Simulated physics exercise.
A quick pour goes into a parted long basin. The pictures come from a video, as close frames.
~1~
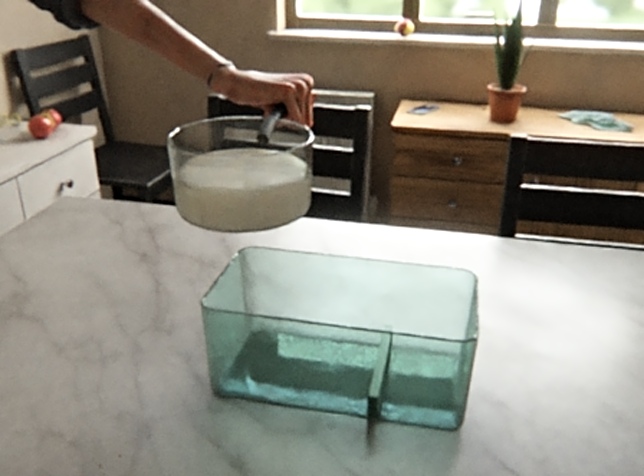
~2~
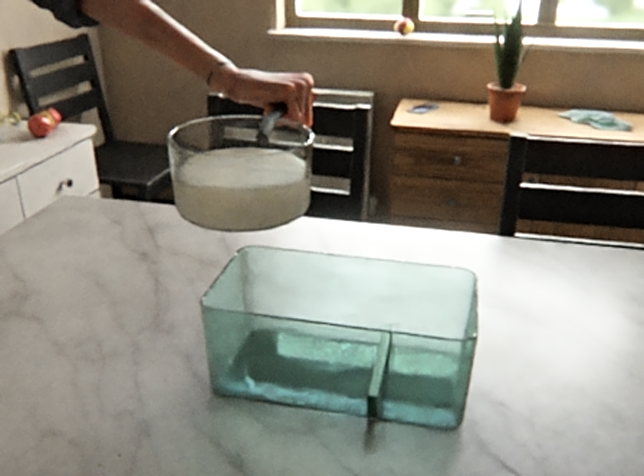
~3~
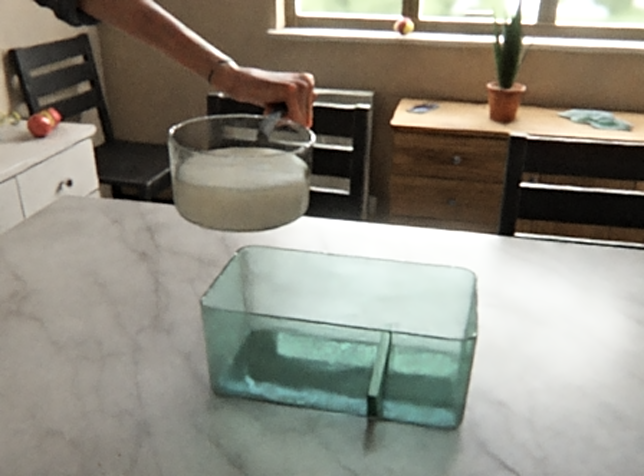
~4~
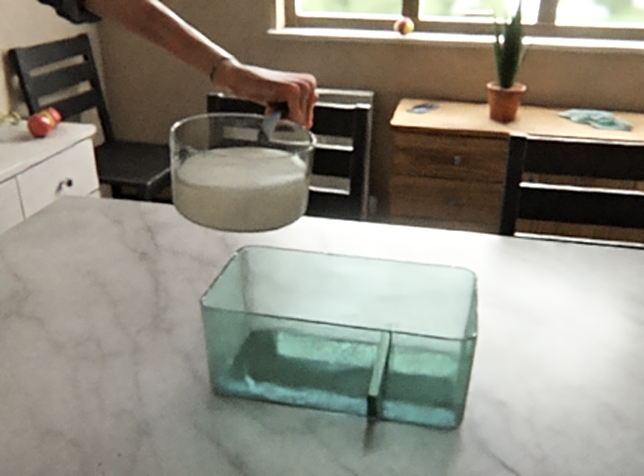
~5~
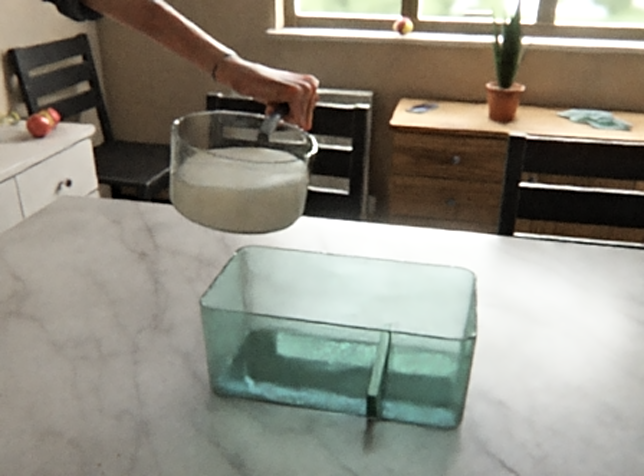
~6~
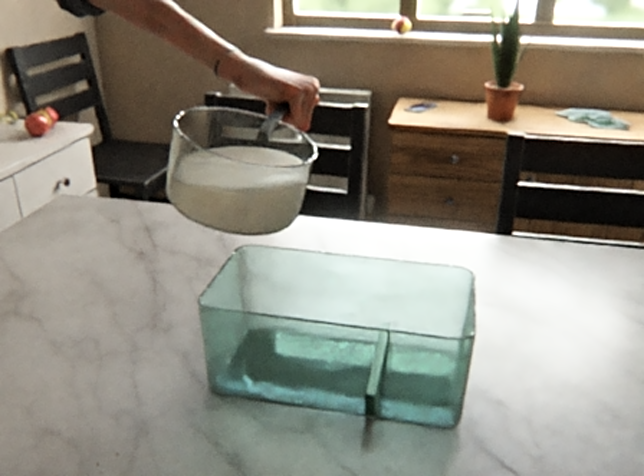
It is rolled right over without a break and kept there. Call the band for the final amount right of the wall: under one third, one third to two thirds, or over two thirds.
Band: Under one third.
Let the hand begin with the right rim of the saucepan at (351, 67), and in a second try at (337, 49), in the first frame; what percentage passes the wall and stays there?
It works out to around 60 % and then around 60 %.
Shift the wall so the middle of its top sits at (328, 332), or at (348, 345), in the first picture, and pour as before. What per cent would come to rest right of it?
First some 85, then 60 per cent.
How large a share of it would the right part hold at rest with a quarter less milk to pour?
Around 5 percent, more or less.
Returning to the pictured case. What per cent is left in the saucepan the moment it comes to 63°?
Remaining share, estimated: 75 %.
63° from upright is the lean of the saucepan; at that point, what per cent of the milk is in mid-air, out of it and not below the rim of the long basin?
Around 20 percent.
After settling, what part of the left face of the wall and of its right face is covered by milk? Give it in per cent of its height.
80 per cent for the left part, 30 for the right.
A moment on, the saucepan is tipped part way and 76 per cent is still to pour, 3 is left of the wall and 0 right of it.
Next, the saucepan is tipped on its side and 25 per cent is still to pour, 48 is left of the wall and 12 right of it.
Then the saucepan is tipped on its side and 6 per cent is still to pour, 77 is left of the wall and 14 right of it.
Later the saucepan is tipped on its side and 1 per cent is still to pour, 83 is left of the wall and 15 right of it.
At rest 84 per cent lies left of the wall, 15 right of it and 0 outside.
